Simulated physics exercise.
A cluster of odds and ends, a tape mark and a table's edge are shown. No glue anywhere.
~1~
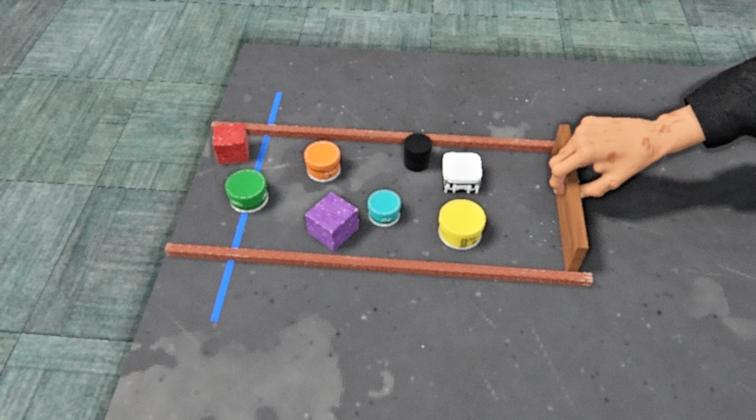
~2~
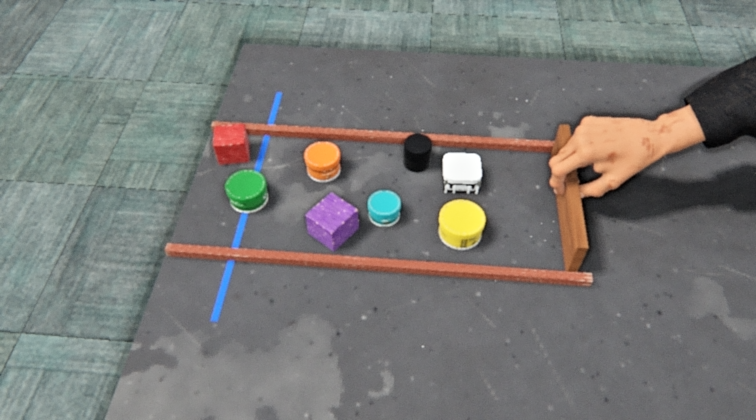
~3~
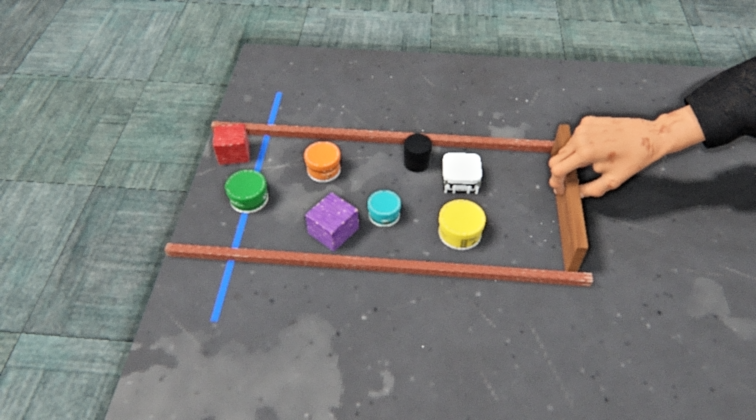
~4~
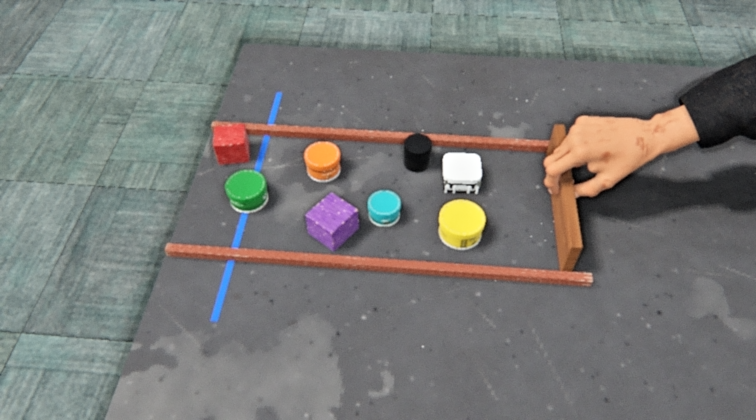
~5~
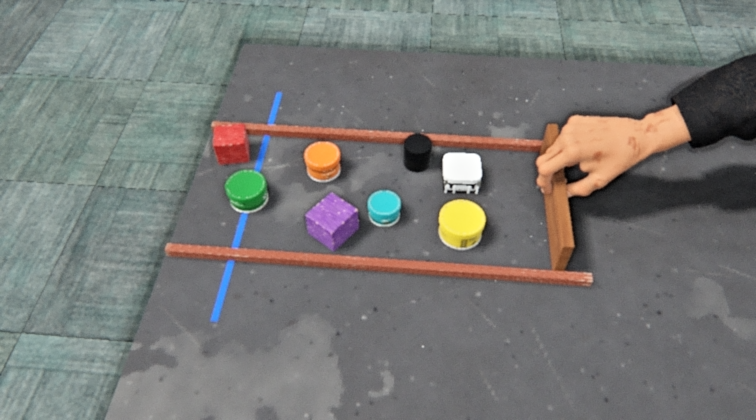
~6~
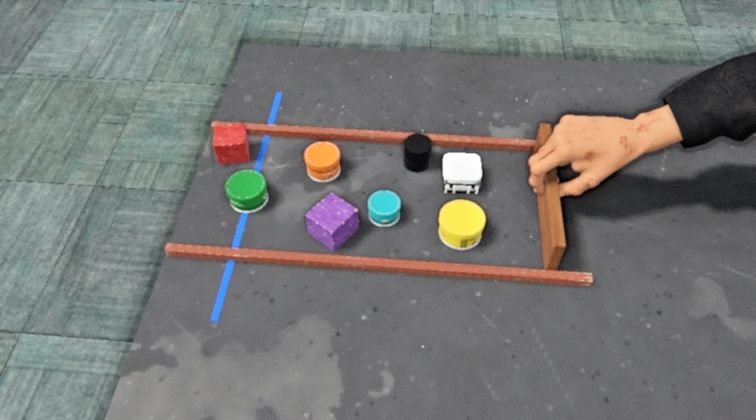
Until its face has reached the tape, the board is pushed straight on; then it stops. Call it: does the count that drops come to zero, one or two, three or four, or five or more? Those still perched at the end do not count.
It comes to one or two.
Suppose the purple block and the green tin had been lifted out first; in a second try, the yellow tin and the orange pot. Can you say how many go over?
First 1, then 0.
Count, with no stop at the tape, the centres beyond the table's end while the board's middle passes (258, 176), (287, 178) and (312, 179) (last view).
1, 0, 0.
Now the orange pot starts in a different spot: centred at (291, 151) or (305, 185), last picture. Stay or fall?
Well, the first time it hangs in there and the second time it hangs in there.
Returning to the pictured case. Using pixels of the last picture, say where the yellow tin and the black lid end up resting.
The yellow tin settles near (221, 209); as for the black lid, near (250, 135).
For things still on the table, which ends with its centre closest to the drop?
It is the green tin.
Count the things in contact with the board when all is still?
Well, it touches 3.
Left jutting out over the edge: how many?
It would come to 3.
Early on, none off yet; red block at rest near (232, 144); green tin at rest near (247, 192); orange pot at rest near (323, 162).
Finally, the number that fall off is one or two; lost, red block.
